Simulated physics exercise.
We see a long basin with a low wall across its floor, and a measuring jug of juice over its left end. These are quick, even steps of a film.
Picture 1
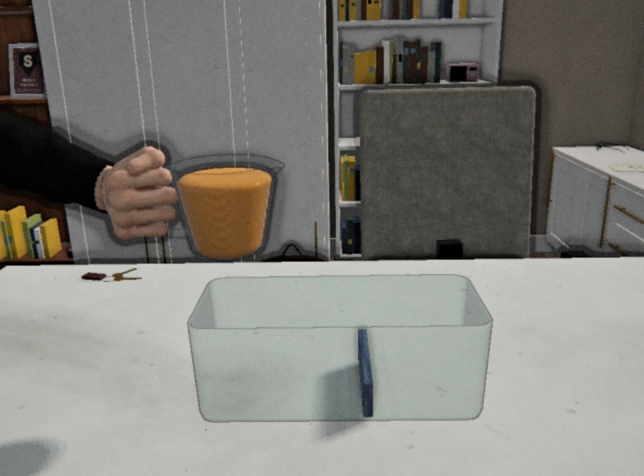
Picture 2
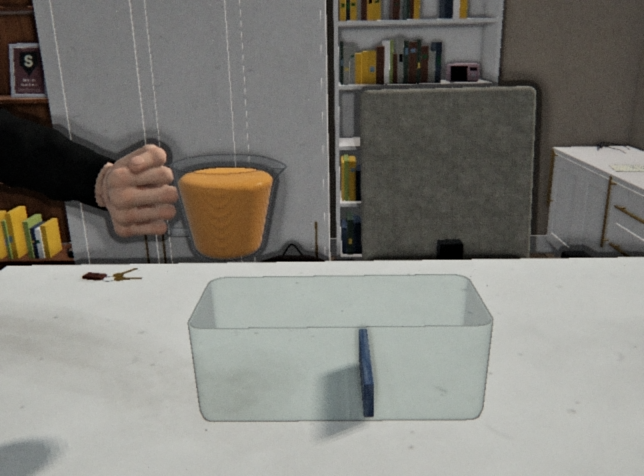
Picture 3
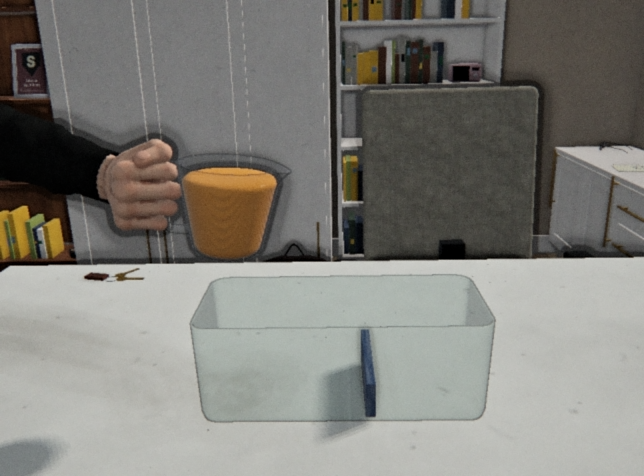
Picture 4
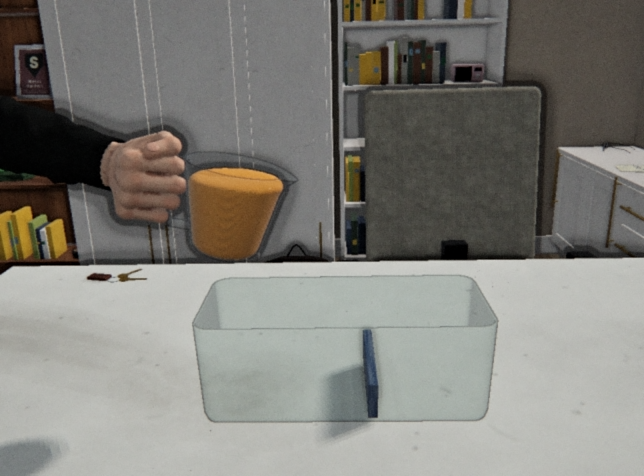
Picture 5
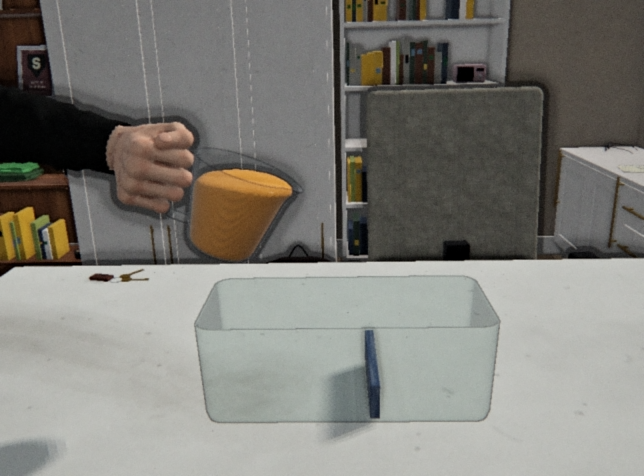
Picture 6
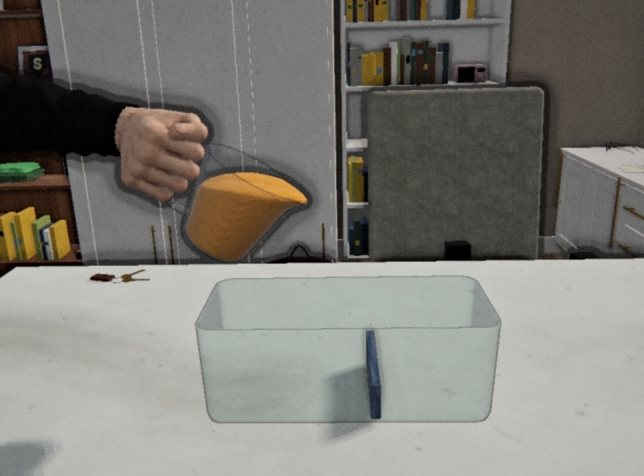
A hand holding a clear jug of orange juice above a long basin with a low blue wall, slowly tilting it rightward.
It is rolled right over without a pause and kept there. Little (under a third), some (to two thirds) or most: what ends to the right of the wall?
It comes to not even a third.
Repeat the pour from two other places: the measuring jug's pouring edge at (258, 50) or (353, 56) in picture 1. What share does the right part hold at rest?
Roughly 10 per cent, and 80 per cent.
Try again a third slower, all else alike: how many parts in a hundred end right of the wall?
Close to 10 per cent.
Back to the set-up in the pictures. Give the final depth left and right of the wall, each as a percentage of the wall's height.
Left: 40 %. Right: 0 %.
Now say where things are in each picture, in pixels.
In the first picture, it leans 0°; its right rim is at (285, 164); the juice meets the walls at (179, 177) and (272, 176); the long basin's rim runs from (199, 303) to (479, 299); the wall's top is at (365, 355).
In the second picture, it leans 1°; its right rim is at (287, 166); the juice meets the walls at (180, 176) and (274, 177).
In the third picture, it leans 6°; its right rim is at (292, 171); the juice meets the walls at (184, 175) and (277, 179).
In the fourth picture, it leans 12°; its right rim is at (298, 179); the juice meets the walls at (191, 174) and (284, 181).
In the fifth picture, it leans 21°; its right rim is at (304, 190); the juice meets the walls at (196, 179) and (294, 186).
In the sixth picture, it leans 32°; its right rim is at (307, 203); the juice meets the walls at (199, 186) and (301, 194); 1 per cent is over the edge.
A moment on, the measuring jug is tipped on its side and 47 per cent is still to pour, 25 is left of the wall and 1 right of it.
Next, the measuring jug is tipped on its side and 12 per cent is still to pour, 72 is left of the wall and 3 right of it.
Then the measuring jug is tipped on its side and 2 per cent is still to pour, 86 is left of the wall and 5 right of it.
Later the measuring jug is tipped on its side and 0 per cent is still to pour, 91 is left of the wall and 6 right of it.
At rest 91 per cent lies left of the wall, 6 right of it and 3 outside.
